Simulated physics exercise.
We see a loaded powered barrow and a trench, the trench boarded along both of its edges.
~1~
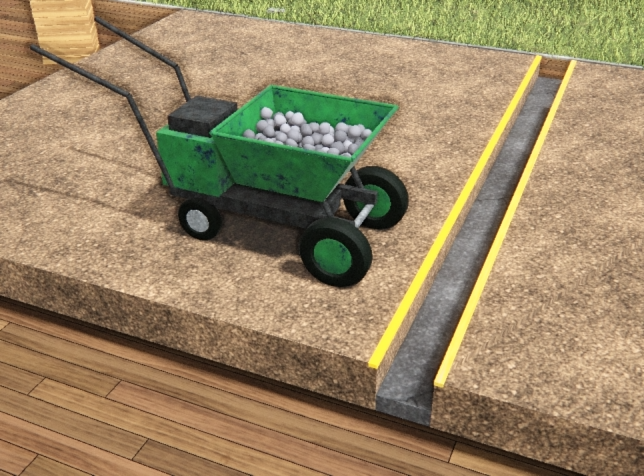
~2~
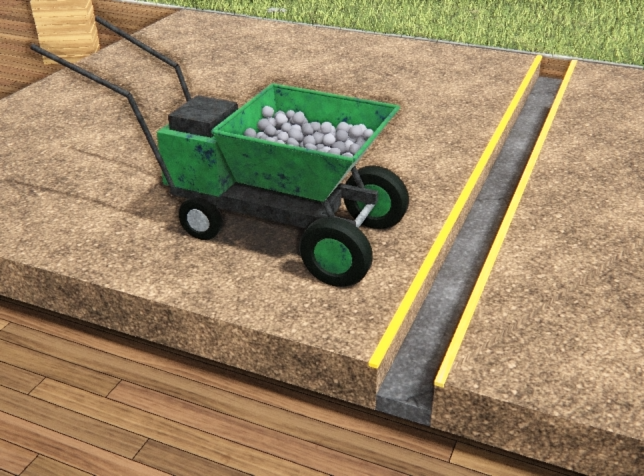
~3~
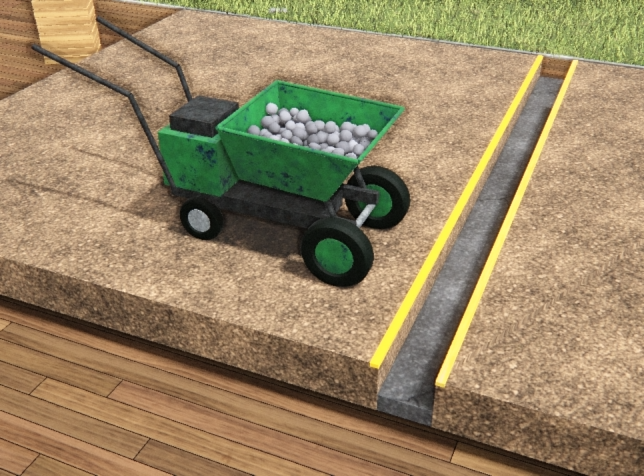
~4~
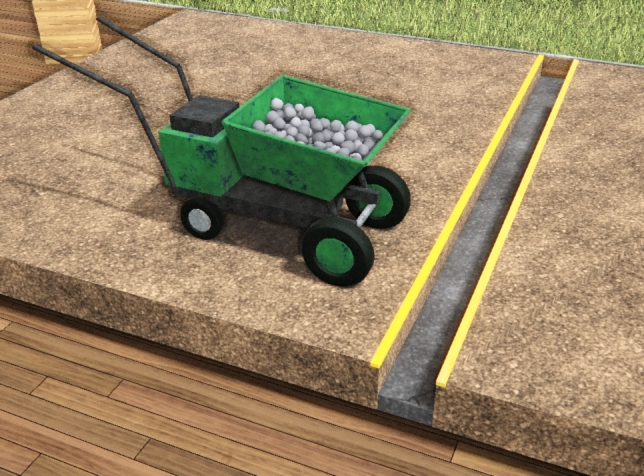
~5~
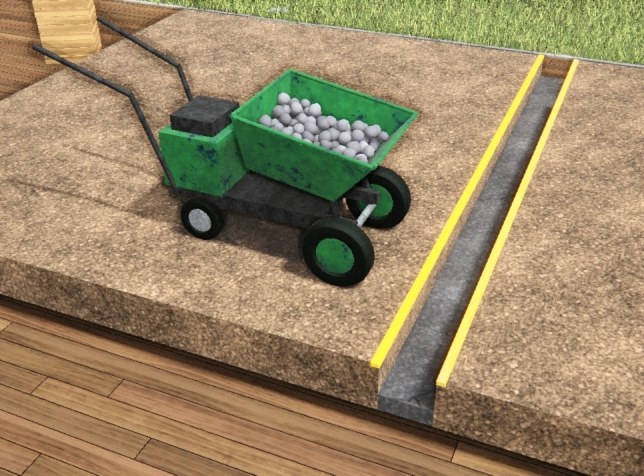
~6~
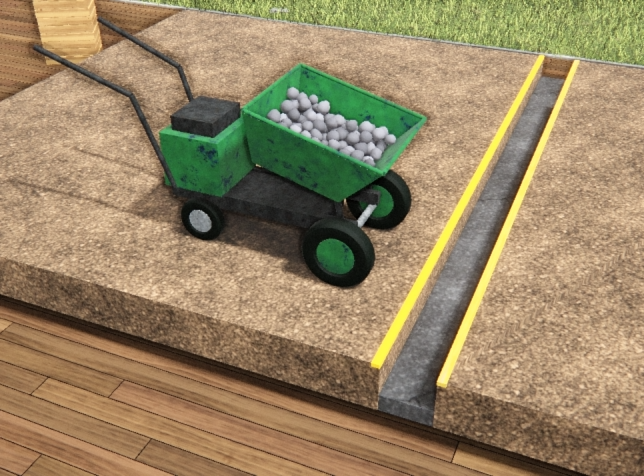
The green skip on a small powered barrow, loaded with round grey cobbles, slowly tilted forward to the right, while the wheels stayed put beside a narrow trench edged with yellow boards.
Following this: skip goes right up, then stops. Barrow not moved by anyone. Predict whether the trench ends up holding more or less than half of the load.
Result: Mostly out.
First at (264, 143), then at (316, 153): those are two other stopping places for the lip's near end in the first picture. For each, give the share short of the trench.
About 50 percent the first time, about 0 percent the second.
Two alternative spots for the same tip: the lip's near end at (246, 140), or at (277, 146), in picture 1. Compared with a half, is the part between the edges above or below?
Well, parked at the first spot it'd be short of the halfway mark, and at the second it'd be past the halfway mark.
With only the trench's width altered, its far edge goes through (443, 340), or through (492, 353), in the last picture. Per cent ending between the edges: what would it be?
Lab note: Try one about 20 %, try two about 80 %.
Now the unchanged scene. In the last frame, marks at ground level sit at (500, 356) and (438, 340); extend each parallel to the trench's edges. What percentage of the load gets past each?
Around 30 percent for the first and 70 percent for the second.
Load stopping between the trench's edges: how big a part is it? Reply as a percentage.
It works out to roughly 35 percent of the load.
Soon after the last picture, skip tipped steeply; all in the skip.
A little later, skip tipped steeply; nearly all in the skip; a stray few falling.
Later still, skip tipped right over; about a third in the skip; a small part in or heaped over the trench; about half beyond it; a stray few falling.
By the end, skip tipped right over; about a third in or heaped over the trench; about two thirds beyond it.
